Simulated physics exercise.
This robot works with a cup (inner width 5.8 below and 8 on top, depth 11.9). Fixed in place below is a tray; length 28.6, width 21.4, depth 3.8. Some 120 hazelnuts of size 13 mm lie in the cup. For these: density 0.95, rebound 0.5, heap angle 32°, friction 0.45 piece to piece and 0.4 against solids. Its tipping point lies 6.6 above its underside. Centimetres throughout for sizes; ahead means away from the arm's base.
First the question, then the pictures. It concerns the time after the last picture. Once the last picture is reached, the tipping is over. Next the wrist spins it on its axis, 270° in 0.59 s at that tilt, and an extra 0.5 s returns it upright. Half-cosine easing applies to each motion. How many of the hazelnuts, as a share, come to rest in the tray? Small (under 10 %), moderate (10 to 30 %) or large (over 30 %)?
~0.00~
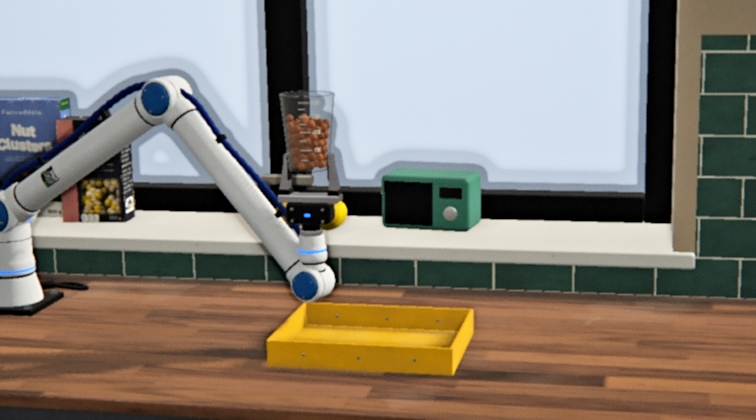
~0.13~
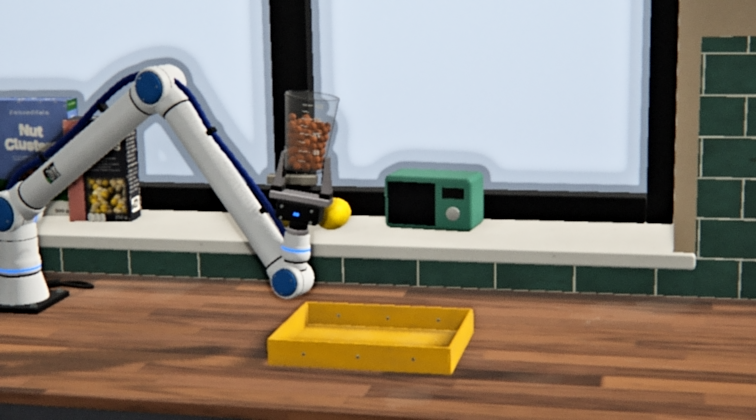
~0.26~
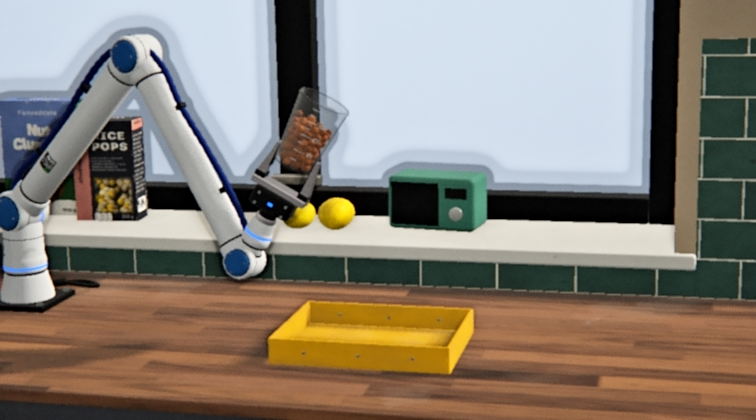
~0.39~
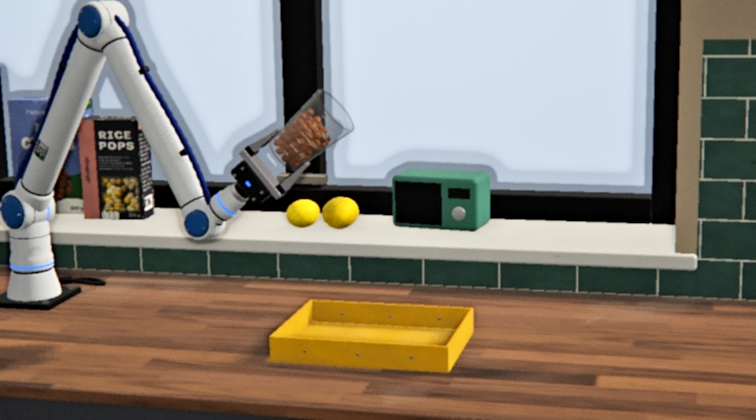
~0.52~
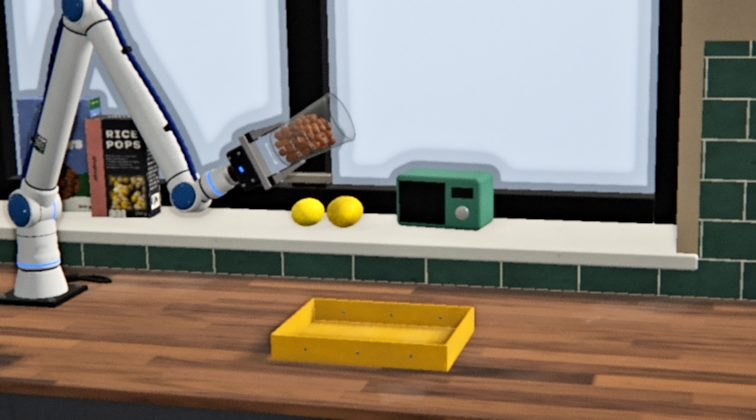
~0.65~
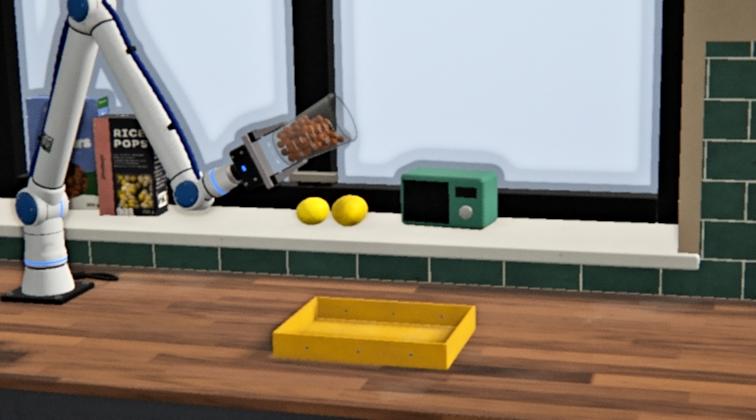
Small.
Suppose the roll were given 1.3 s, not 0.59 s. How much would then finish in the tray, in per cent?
In that case around 0 percent.
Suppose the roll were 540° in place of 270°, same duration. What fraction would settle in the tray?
Then about 0 percent.
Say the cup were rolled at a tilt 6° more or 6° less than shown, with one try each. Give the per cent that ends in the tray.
The first try gives around 0 percent, the second around 0 percent.
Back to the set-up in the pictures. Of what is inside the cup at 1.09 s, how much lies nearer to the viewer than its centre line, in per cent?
45 %.
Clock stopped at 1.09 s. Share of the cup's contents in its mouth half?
Looks like around 30 per cent to me.
After 1.09 s, tipped 63°, highest piece 39 above the table; 119 in the cup.
After 1.52 s, tipped 25°, highest piece 38 above the table; 119 in the cup.
After 1.94 s, upright, highest piece 39 above the table; 119 in the cup.
After 2.64 s, upright, highest piece 39 above the table; 119 in the cup.
In the end, 119 in the cup. That is 0 % in the tray.
